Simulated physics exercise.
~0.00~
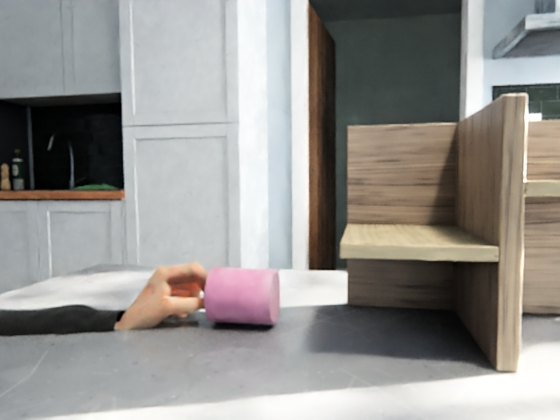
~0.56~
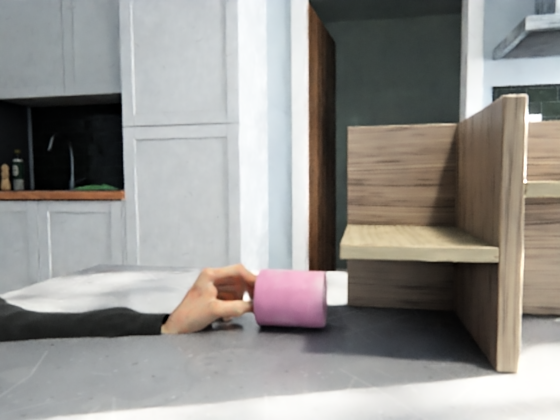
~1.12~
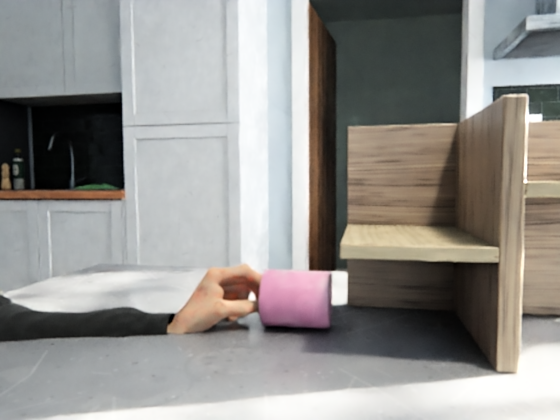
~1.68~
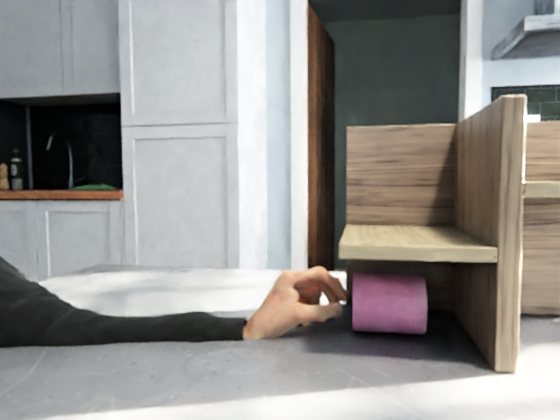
In a bright kitchen with pale grey cabinets, a grey tabletop is seen from low and side-on, the view swaying slightly. A wooden shelf unit with a low ledge stands on the right, and a pink beaker lies on its side near the middle. A hand in a dark sleeve reaches in from the left, its fingers at the beaker's left end. The hand pushes the beaker level to the right, bringing it close to the ledge. It nudges it a little farther, then slides it beneath the ledge, where the beaker fits clear of the underside.
